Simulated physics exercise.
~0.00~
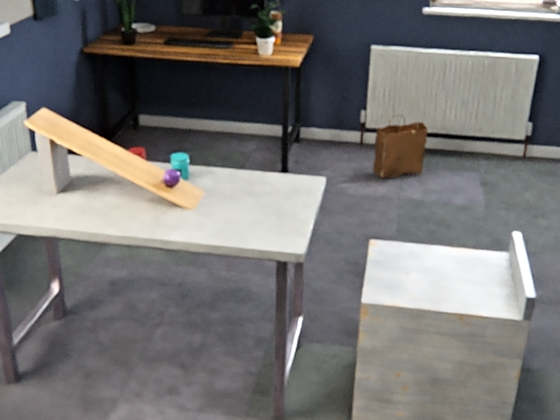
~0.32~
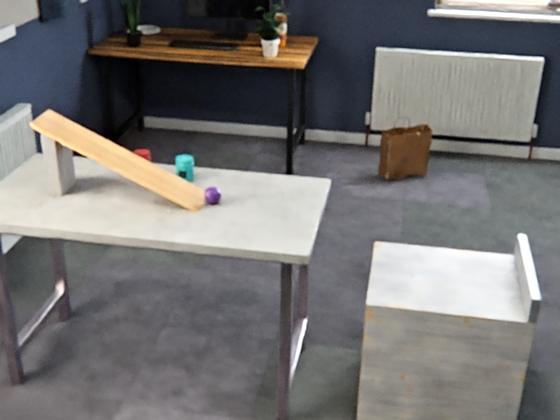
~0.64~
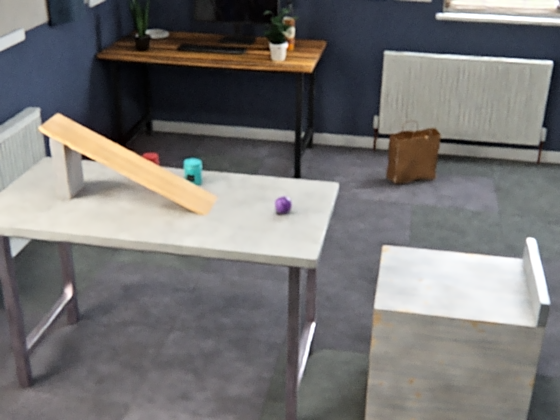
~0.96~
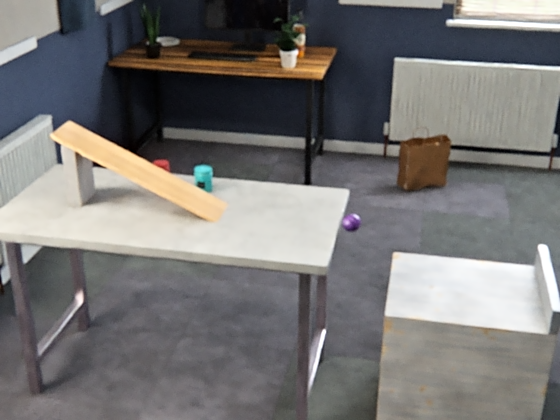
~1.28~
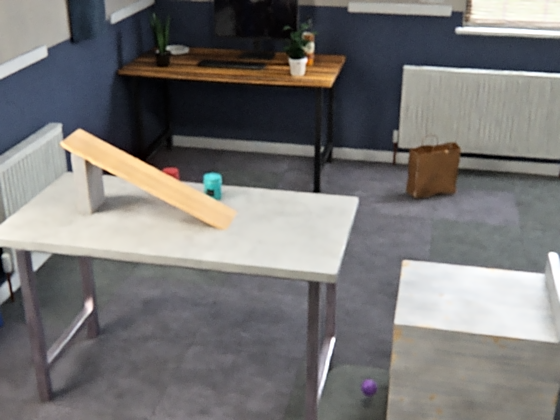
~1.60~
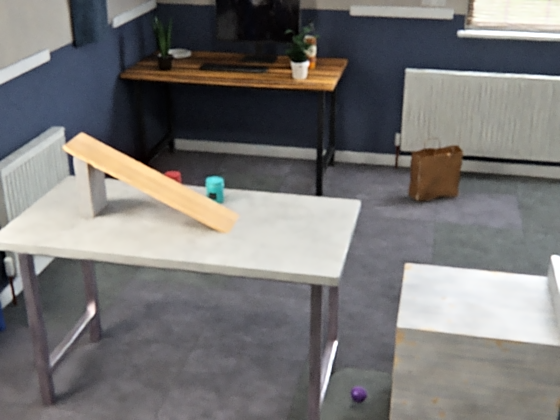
A pale grey table with a wooden plank propped as a ramp stands at the left of a room with dark blue walls and a grey floor, seen from slightly above. A small purple onion is low on the ramp, with a red jar and a turquoise jar behind it, and a lower whitish block with a raised end strip stands across a gap to the right. The onion rolls off the ramp, crosses the tabletop rightward and leaves the edge. It drops short of the block and ends on the floor in the gap, shifting slightly left, while both jars stay put.
